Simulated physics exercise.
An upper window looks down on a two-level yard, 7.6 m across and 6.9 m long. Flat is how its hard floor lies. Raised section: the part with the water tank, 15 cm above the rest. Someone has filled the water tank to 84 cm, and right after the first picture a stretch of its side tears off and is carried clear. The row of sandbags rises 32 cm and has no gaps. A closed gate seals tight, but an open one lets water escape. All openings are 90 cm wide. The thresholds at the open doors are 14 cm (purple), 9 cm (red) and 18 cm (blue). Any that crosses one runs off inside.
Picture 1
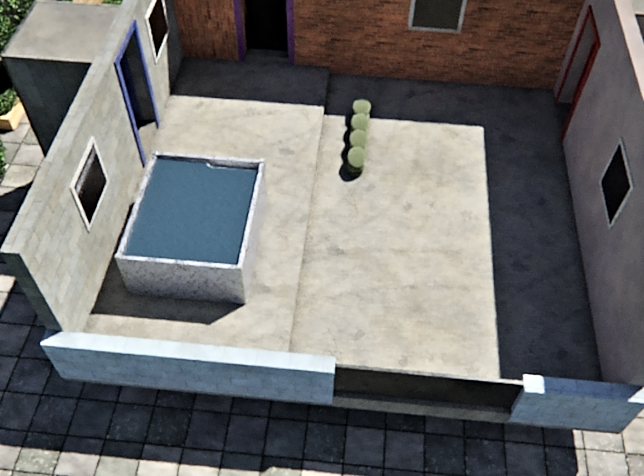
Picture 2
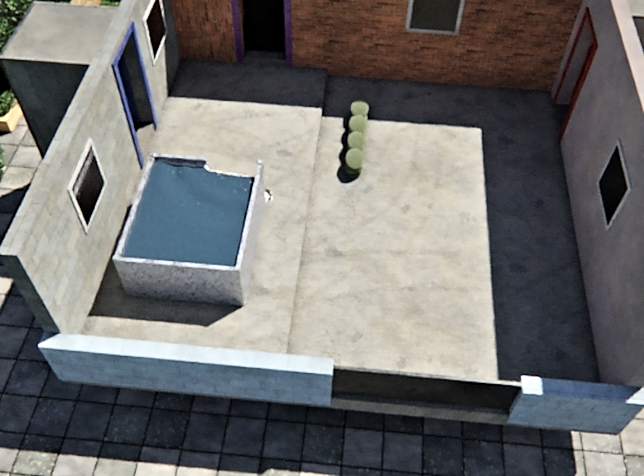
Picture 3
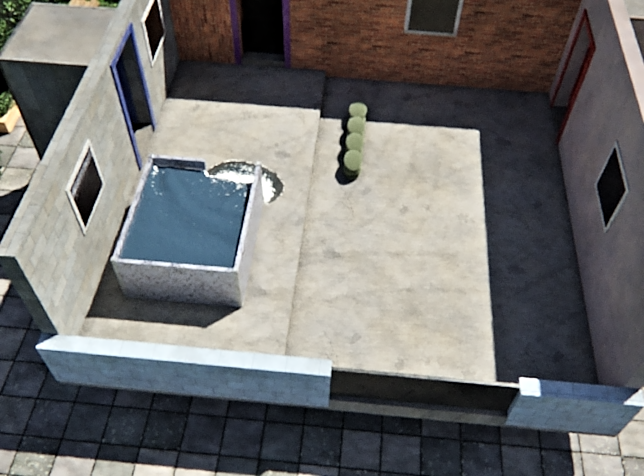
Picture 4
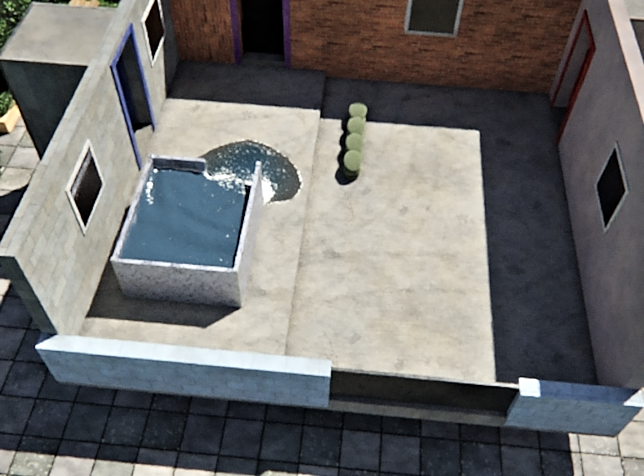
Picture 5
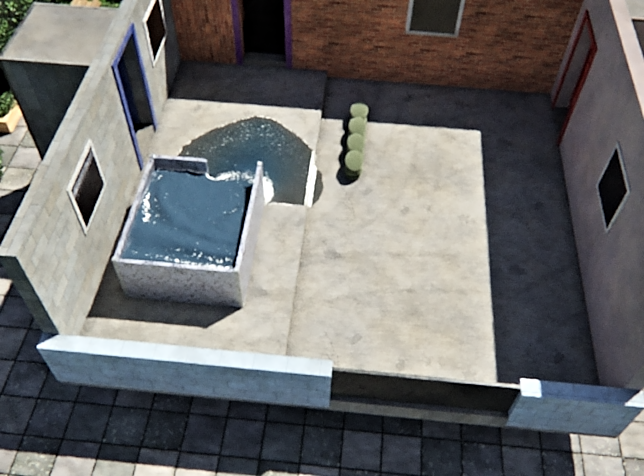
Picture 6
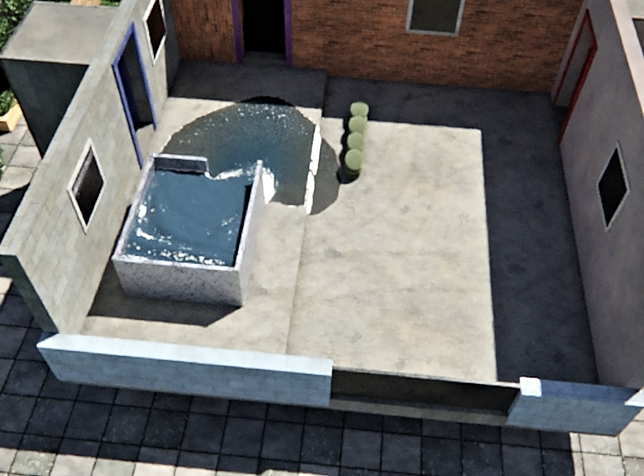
In a walled yard beside a brick wall, water poured out of a broken far corner of a square tank and fanned across the pale floor, spreading toward a short row of rounded green shapes.
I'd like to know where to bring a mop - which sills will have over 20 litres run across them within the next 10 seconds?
Purple door: Mop needed. Red door: Mop needed. Blue door: No mop needed.
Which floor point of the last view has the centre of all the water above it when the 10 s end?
The water's centre sits at about (351, 192).
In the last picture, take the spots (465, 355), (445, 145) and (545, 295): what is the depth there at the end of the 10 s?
Depths in turn: Roughly 6, 2 and 4 centimetres.
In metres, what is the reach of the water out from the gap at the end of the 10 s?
About 6.8 m.
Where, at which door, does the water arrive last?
It's the red door.
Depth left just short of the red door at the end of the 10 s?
About 12.0 cm.
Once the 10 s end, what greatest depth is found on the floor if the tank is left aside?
Max around 14 cm.
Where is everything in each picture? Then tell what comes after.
The first picture shows still water, 84 cm deep, in the water tank at (195, 210).
In the second picture, water pours out at (236, 189) and has run 0.5 m, to (268, 199); deepest outside 47 cm, 84 cm at the water tank's back.
In the third picture, water pours out at (234, 191) and has run 0.9 m, to (230, 164); deepest outside 52 cm, 84 cm at the water tank's back.
In the fourth picture, the front is at (249, 142), 1.5 m from the gap at (234, 192); 2.0 m2 of floor is under water; 84 cm left at the back of the water tank.
In the fifth picture, the front is at (262, 119), 2.1 m from the gap at (235, 191); 4.0 m2 of floor is under water; 77 cm left at the back of the water tank.
In the sixth picture, the front is at (278, 100), 2.7 m from the gap at (235, 190); 6.0 m2 of floor is under water; 71 cm left at the back of the water tank.
A moment later water covers 25 % of the floor and is deepest (46 cm) near (247, 198); purple door 22 cm at the sill, 9 L in, red door not reached, blue door 6 cm at the sill, 0 L in.
Soon after water covers 30 % of the floor and is deepest (45 cm) near (337, 83); purple door 30 cm at the sill, 64 L in, red door not reached, blue door 3 cm at the sill, 0 L in.
Next water covers 40 % of the floor and is deepest (27 cm) near (247, 198); purple door 21 cm at the sill, 125 L in, red door 15 cm at the sill, 0 L in, blue door 4 cm at the sill, 0 L in.
Later on water covers 60 % of the floor and is deepest (19 cm) near (532, 92); purple door 13 cm at the sill, 147 L in, red door 17 cm at the sill, 46 L in, blue door 6 cm at the sill, 0 L in.
At the end water covers 90 % of the floor and is deepest (14 cm) near (337, 83); purple door 7 cm at the sill, 148 L in, red door 12 cm at the sill, 103 L in, blue door 6 cm at the sill, 0 L in.
